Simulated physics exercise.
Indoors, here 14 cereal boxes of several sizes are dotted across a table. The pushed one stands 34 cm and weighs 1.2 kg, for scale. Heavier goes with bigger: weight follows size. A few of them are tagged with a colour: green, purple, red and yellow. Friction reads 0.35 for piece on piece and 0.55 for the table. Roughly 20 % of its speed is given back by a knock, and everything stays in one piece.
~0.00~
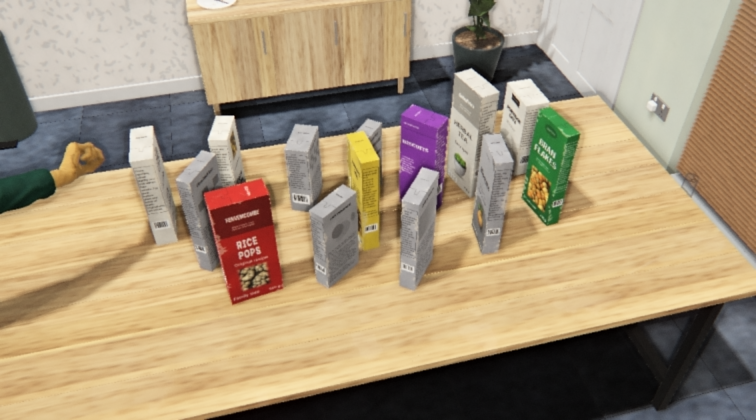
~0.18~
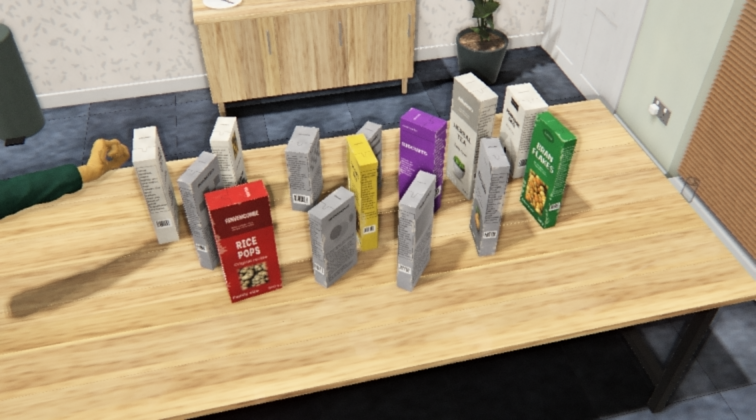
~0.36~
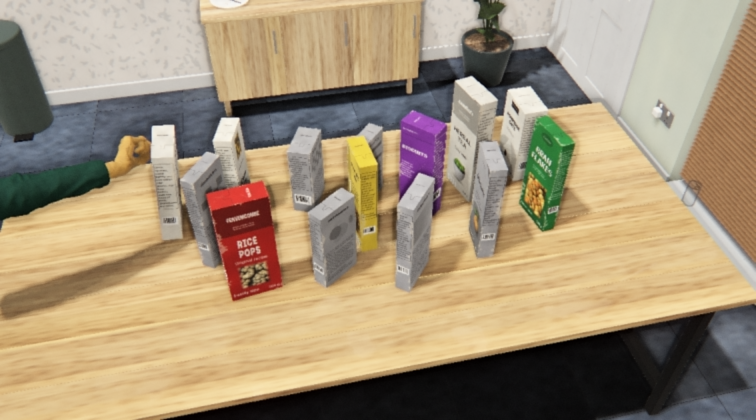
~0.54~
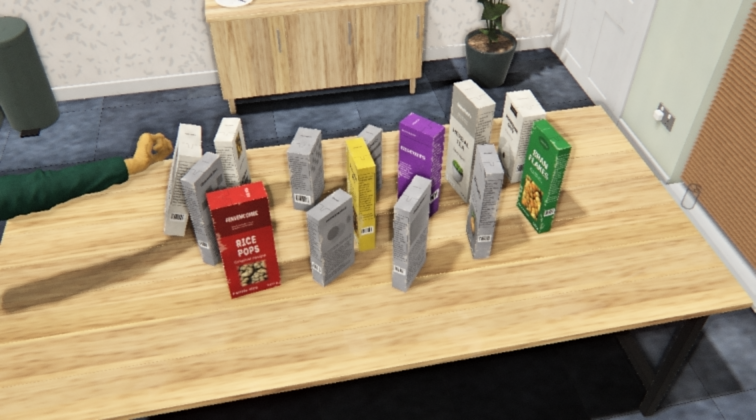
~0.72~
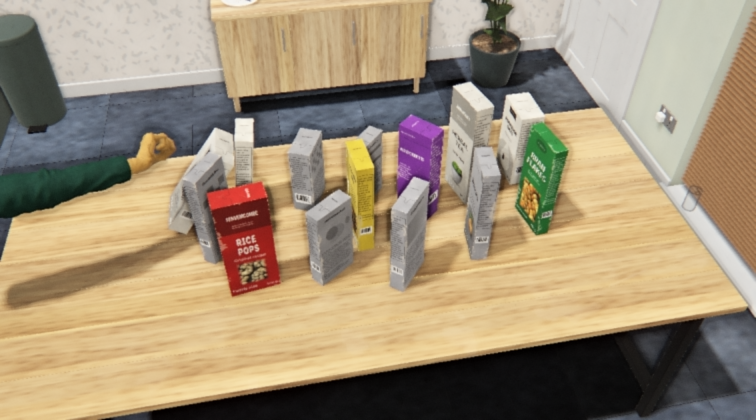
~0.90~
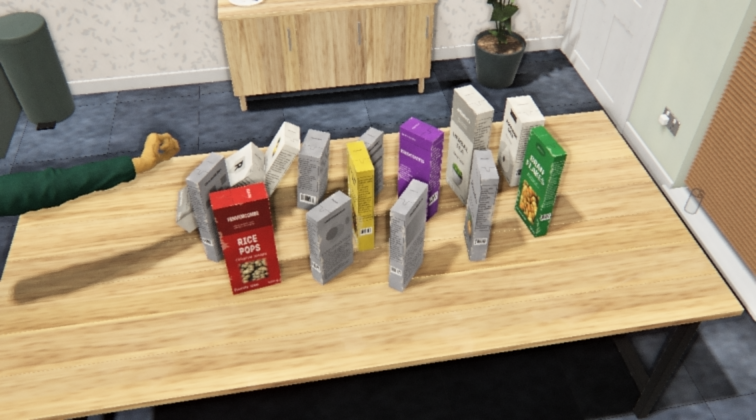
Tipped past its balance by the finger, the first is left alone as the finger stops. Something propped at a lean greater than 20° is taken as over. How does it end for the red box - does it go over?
The red box stays in position.
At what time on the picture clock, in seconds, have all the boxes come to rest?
That happens at roughly 2.5 seconds.
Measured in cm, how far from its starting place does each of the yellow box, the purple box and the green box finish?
Distances in cm - yellow: 0; purple: 20; green: 30.
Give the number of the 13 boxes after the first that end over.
Exactly 7 of them.
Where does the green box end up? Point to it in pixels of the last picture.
In the final image its middle is around (597, 218).
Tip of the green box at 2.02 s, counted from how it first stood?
Tilt: Approx. 10°.
After 1.28 s, 2 of the 13 other boxes over; red box unmoved; purple box 13° from how it stood.
After 2.02 s, 6 of the 13 other boxes over; red box unmoved; purple box 65° from how it stood.
In the end (2.9 s), 7 of the 13 other boxes over; red box unmoved; green box lying flat; purple box 71° from how it stood. Six left standing. From the last view, middles, red box near (248, 241), green box near (597, 218).
